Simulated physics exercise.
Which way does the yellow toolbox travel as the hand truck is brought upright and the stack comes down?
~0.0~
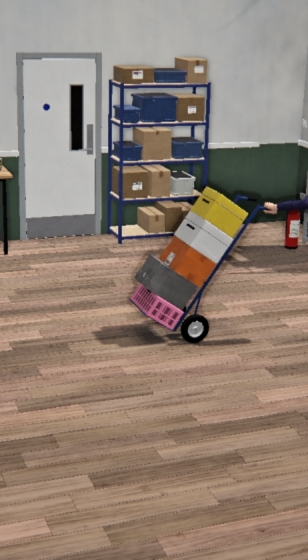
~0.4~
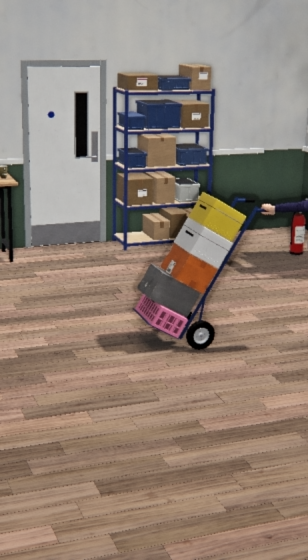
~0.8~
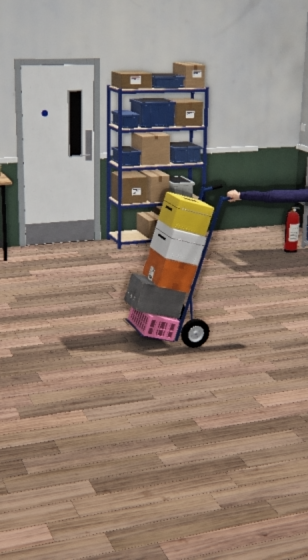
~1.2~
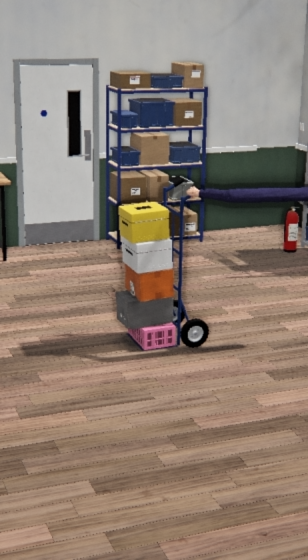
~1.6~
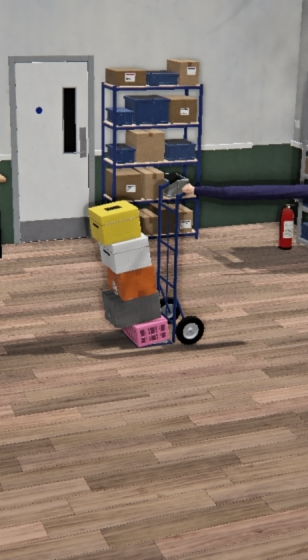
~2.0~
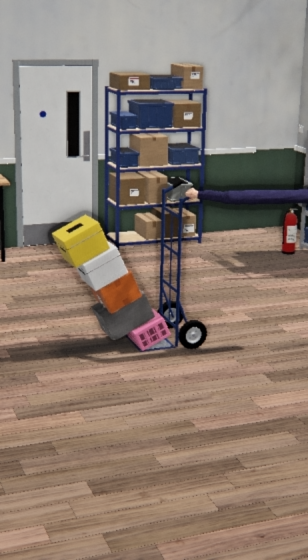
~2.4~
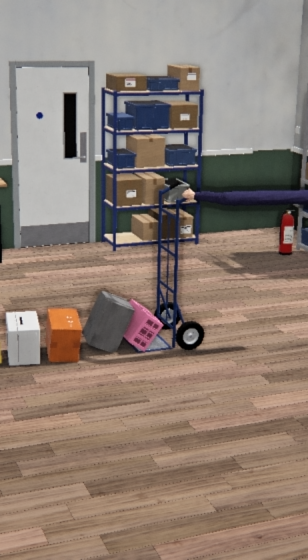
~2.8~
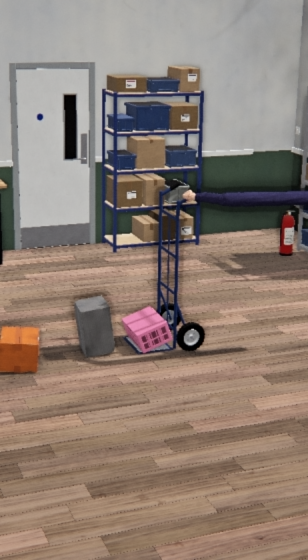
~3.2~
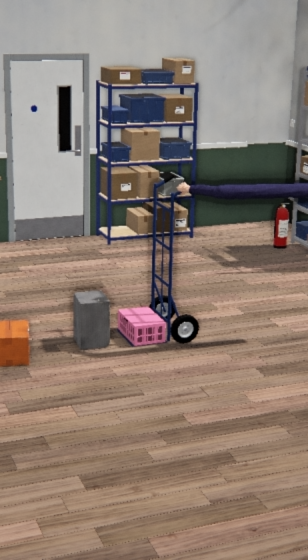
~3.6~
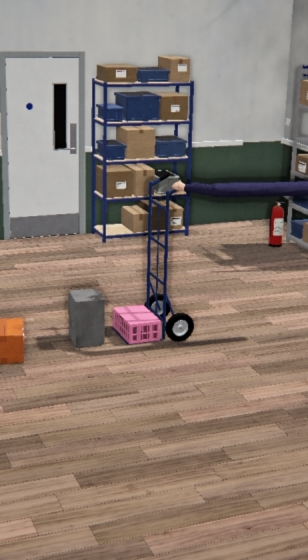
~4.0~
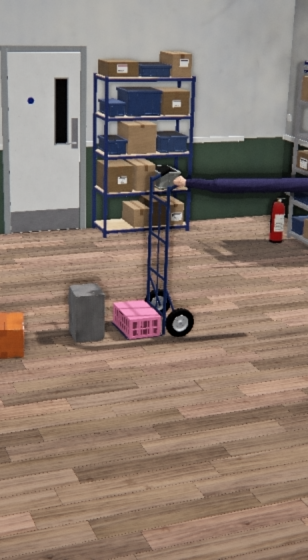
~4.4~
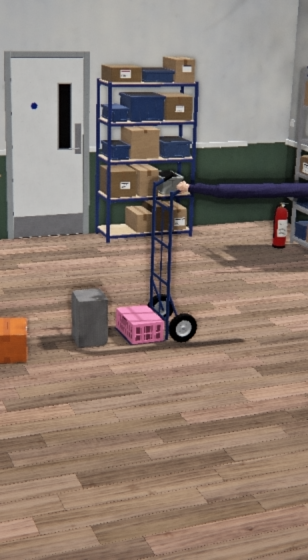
The yellow toolbox moves to the left, going over with the top of the stack and then out of view.
